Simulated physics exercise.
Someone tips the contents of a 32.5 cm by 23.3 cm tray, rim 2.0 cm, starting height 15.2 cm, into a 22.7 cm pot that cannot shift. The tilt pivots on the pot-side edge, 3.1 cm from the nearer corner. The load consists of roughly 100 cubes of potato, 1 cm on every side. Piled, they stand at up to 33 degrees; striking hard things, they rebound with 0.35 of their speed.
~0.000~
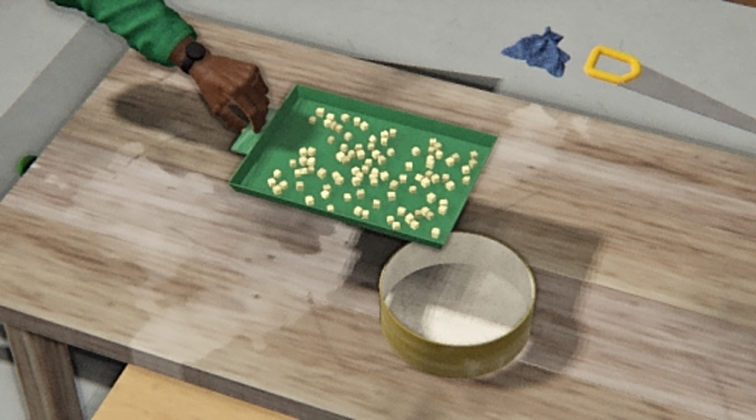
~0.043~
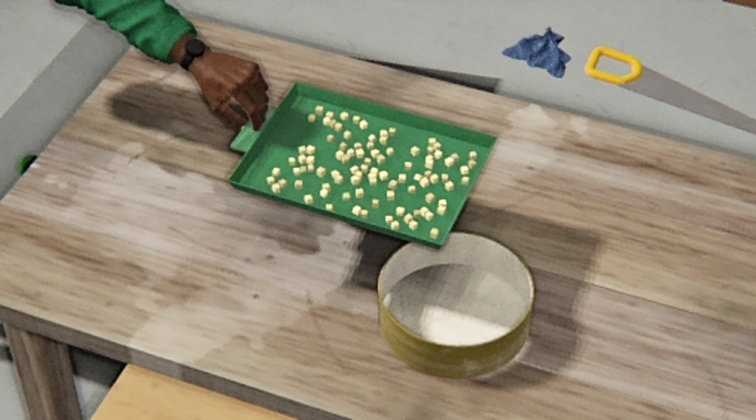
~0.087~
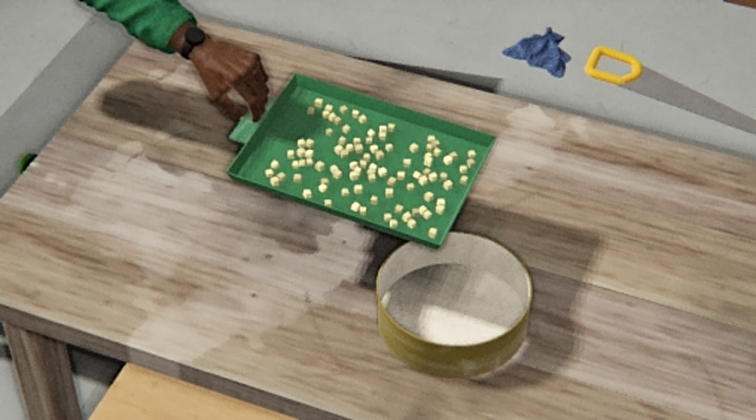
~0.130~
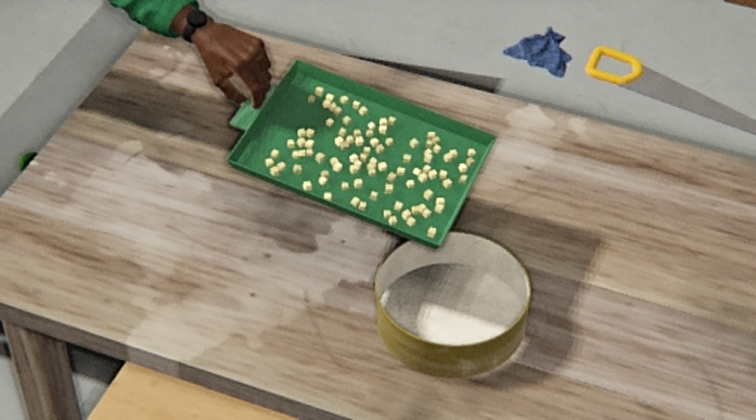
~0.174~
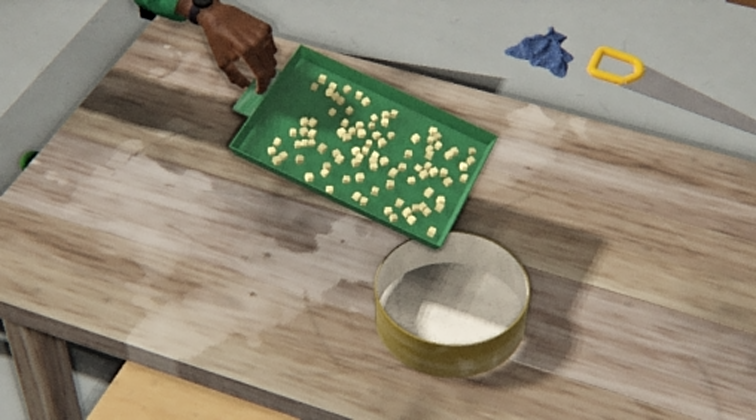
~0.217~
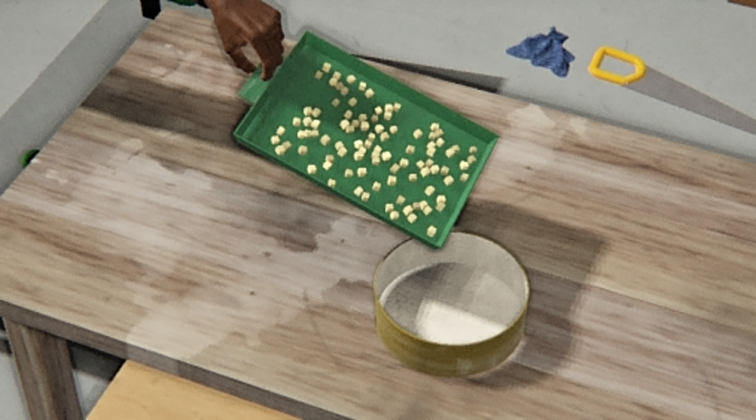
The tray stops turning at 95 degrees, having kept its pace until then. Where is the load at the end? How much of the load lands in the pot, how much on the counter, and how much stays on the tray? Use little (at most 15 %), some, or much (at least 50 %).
Pot - much, counter - some, tray - little.
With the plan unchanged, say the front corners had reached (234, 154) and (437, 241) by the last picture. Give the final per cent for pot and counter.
The pot gets 95 and the counter 5.
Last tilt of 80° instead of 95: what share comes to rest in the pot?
Result: Close to 60 %.
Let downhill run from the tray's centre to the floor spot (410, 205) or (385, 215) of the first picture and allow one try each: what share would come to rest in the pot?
About 100 per cent on the first try and 90 per cent on the second.
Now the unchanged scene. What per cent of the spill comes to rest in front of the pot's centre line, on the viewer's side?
10 %.
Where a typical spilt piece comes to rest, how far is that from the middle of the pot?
32 cm.
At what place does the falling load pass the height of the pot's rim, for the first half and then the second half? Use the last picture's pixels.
Earlier half at about (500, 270), later half at about (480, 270) in pixels.
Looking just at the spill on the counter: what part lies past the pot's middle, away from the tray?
100 %.
After 0.53 s, tilt 57 degrees; the tray holds 100 %, the pot 0 %.
After 0.73 s, tilt 81 degrees; the tray holds 50 %, the pot 5 %.
After 1.06 s, tilt 95 degrees; the tray holds 0 %, the pot 65 %.
At rest (2.2 s), pot 65 %, counter 30 %, tray 0 %.
